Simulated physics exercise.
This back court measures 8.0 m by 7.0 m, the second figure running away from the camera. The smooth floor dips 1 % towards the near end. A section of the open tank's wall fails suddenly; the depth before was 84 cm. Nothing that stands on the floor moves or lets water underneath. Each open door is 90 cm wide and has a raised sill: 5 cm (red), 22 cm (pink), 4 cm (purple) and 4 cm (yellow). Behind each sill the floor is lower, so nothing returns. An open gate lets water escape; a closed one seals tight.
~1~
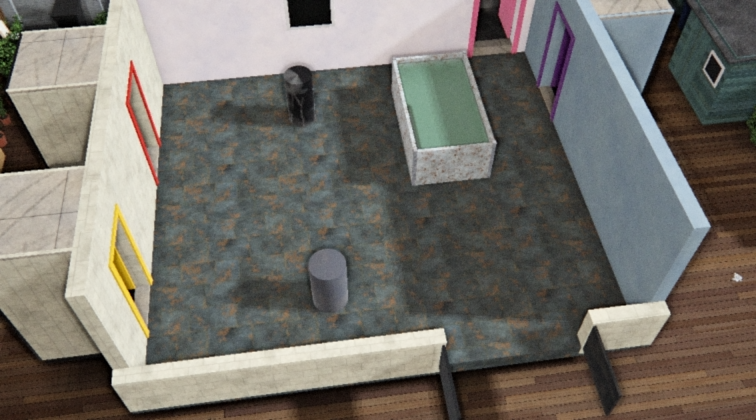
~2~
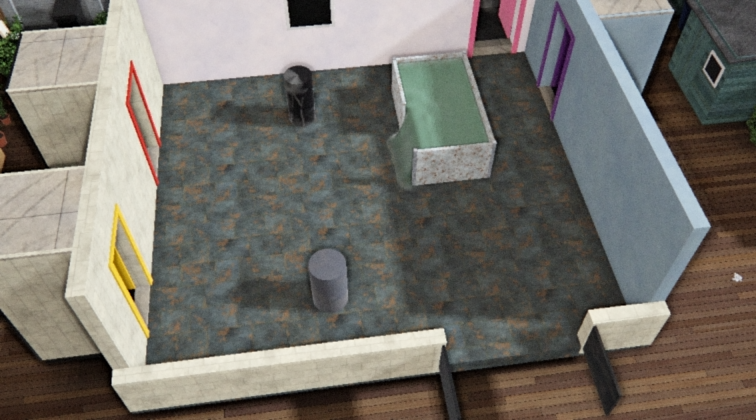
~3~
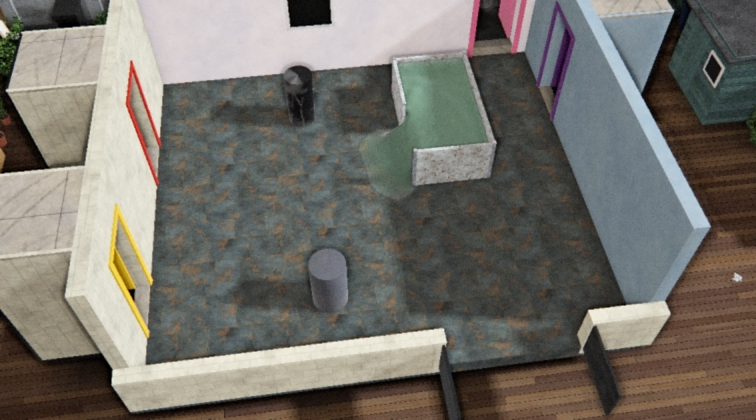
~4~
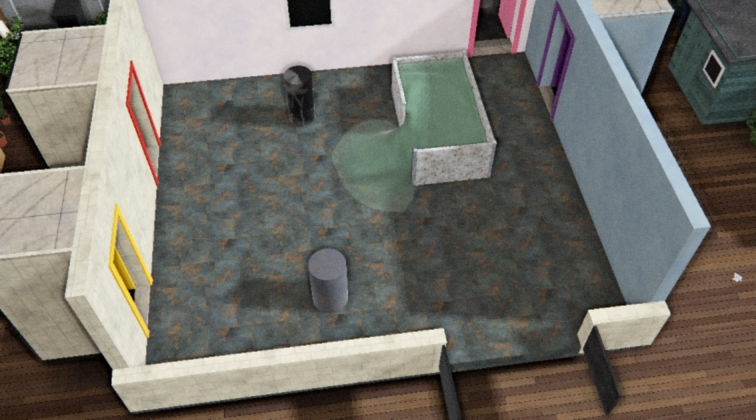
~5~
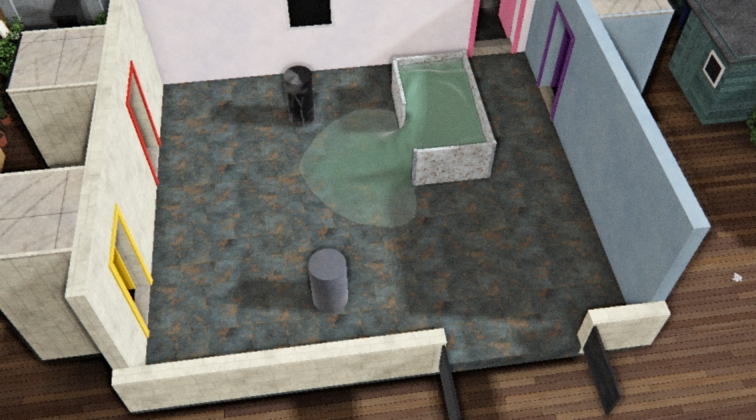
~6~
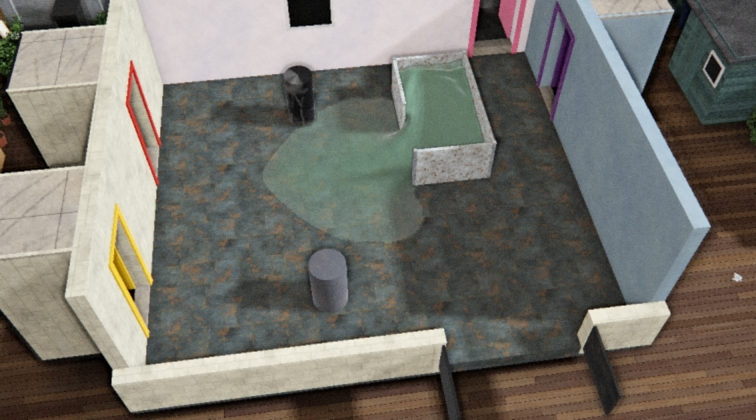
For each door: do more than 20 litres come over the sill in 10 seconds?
Within that time: At the red door it goes over the limit; at the pink door it stays under the limit; at the purple door it does not reach the limit; at the yellow door it goes over the limit.
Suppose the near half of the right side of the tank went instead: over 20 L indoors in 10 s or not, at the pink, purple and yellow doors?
Against that limit: Pink below, purple over, yellow not over.
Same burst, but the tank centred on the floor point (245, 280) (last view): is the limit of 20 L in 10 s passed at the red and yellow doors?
Against that limit: Red under, yellow above.
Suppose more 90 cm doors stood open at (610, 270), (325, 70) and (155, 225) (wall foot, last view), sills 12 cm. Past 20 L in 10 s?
In that order: Below, below, above.
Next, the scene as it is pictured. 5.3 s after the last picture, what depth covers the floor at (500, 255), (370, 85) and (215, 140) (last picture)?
In that order: 0, 3 and 9 cm.
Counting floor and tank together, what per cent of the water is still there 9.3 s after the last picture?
Some 80 per cent remains.
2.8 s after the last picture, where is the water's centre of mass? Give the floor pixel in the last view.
At about (299, 194).
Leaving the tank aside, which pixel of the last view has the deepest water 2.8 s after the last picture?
At about (145, 389).
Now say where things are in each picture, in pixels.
The open tank at (441, 102) is whole and still, 84 cm deep, in the first picture.
The front is at (405, 186), 0.7 m from the gap at (410, 149); 0.3 m2 of floor is under water; 84 cm left at the back of the open tank, in the second picture.
The front is at (391, 195), 1.0 m from the gap at (410, 150); 1.2 m2 of floor is under water; 80 cm left at the back of the open tank, in the third picture.
Water pours out at (410, 151) and has run 1.5 m, to (336, 151); typically 10 cm deep outside, 73 cm at the open tank's back, in the fourth picture.
The front is at (304, 161), 2.1 m from the gap at (410, 150); 4.6 m2 of floor is under water; 72 cm left at the back of the open tank, in the fifth picture.
Water pours out at (410, 150) and has run 2.8 m, to (268, 183); typically 6 cm deep outside, 69 cm at the open tank's back, in the sixth picture.
Then, 0.7 s after the last picture water covers 35 % of the floor and is deepest (40 cm) near (401, 167); red door 6 cm at the sill, 1 L in, pink door not reached, purple door not reached, yellow door not reached.
Then, 1.5 s after the last picture water covers 45 % of the floor and is deepest (29 cm) near (401, 167); red door 17 cm at the sill, 66 L in, pink door not reached, purple door not reached, yellow door 16 cm at the sill, 7 L in.
Then, 2.8 s after the last picture water covers 55 % of the floor and is deepest (32 cm) near (145, 389); red door 18 cm at the sill, 185 L in, pink door not reached, purple door not reached, yellow door 11 cm at the sill, 72 L in.
Then, 5.3 s after the last picture water covers 65 % of the floor and is deepest (14 cm) near (145, 389); red door 9 cm at the sill, 280 L in, pink door not reached, purple door not reached, yellow door 12 cm at the sill, 161 L in.
Then, 9.3 s after the last picture water covers 85 % of the floor and is deepest (12 cm) near (145, 389); red door 7 cm at the sill, 304 L in, pink door 2 cm at the sill, 0 L in, purple door not reached, yellow door 8 cm at the sill, 228 L in.
